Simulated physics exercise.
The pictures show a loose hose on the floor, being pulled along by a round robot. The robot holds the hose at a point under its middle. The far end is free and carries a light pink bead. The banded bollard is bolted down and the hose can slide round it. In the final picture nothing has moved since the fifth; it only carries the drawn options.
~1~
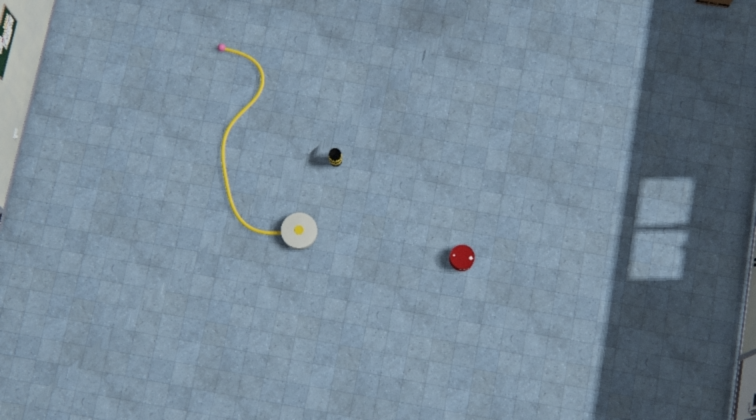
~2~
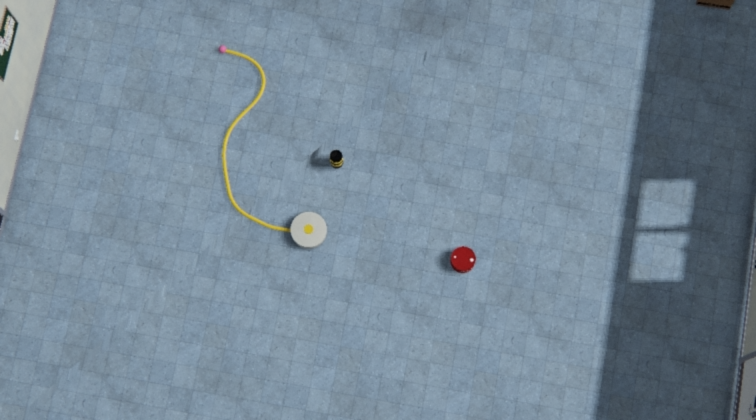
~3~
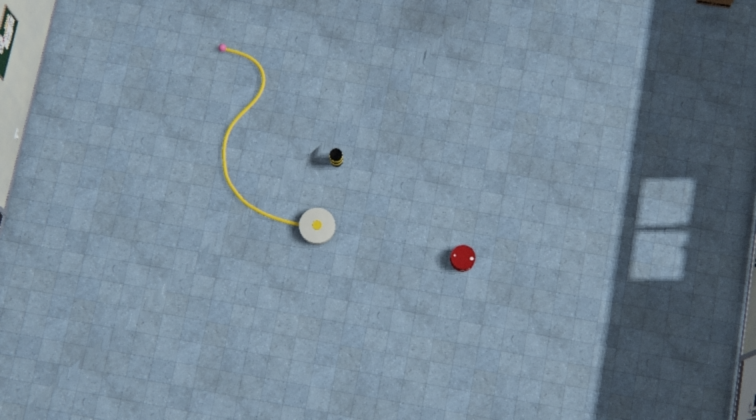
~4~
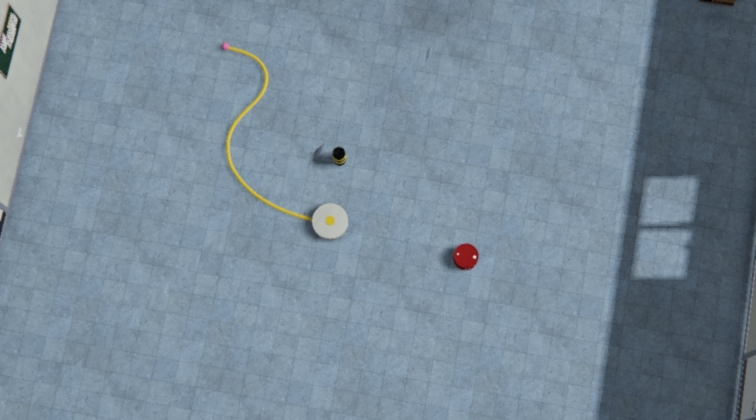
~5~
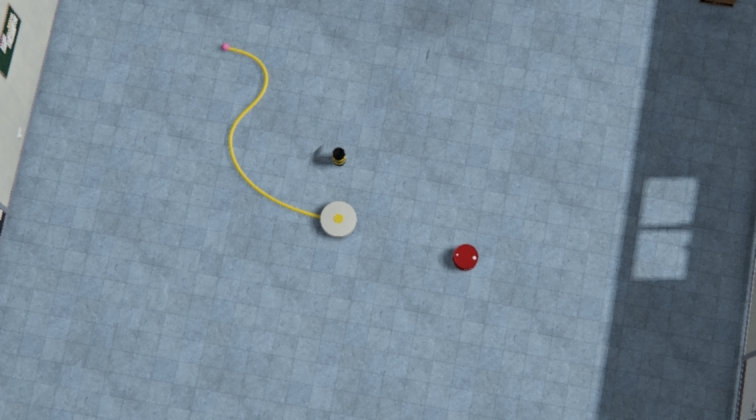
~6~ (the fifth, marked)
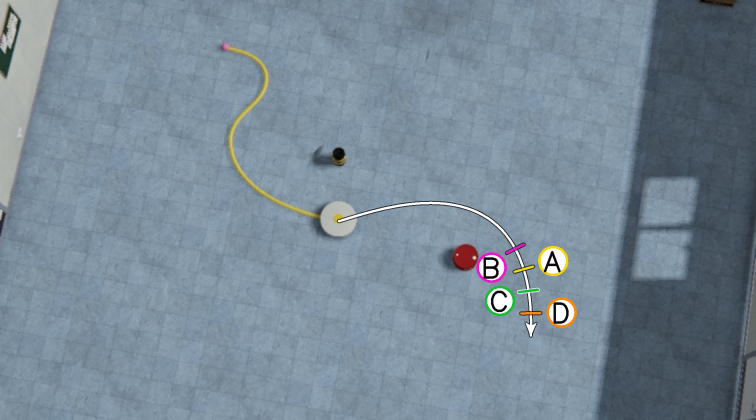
To begin with, a round white robot sits on a blue-grey tiled floor at the lower end of a curving yellow hose, between a small dark-topped object and a red round one. It moves a short way right and slightly up, drawing the lower bend into a gentler slope, while the pink-tipped end barely shifts.
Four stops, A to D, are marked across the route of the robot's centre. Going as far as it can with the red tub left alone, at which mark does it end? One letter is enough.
It can go as far as C.
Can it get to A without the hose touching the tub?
Yes.
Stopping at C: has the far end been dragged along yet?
By then, yes.
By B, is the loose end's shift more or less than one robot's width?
By then, more.
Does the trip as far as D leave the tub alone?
No.
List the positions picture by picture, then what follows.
In the first frame, robot (299, 231); free end (221, 47); red tub (462, 258).
In the second frame, robot (309, 231); red tub (463, 260).
In the third frame, robot (317, 226); free end (222, 48).
In the fourth frame, robot (330, 222); bollard (339, 156).
In the fifth frame, robot (339, 220); red tub (466, 258); bollard (339, 157); free end (225, 47).
On the marked copy, A at (524, 269); B at (515, 249); C at (529, 291); D at (531, 313); the route from (339, 221) via (477, 212) to (531, 336).
With C. Early on, robot (421, 202), middle of the hose (290, 150), free end (225, 47).
Further on, robot (499, 225), middle of the hose (363, 176), free end (265, 87).
At the end, robot (529, 290), middle of the hose (413, 204), free end (301, 128); only the bollard has been touched, if anything.
As for the rest, A is safe but short; B is safe but short; D brings the hose against the tub.
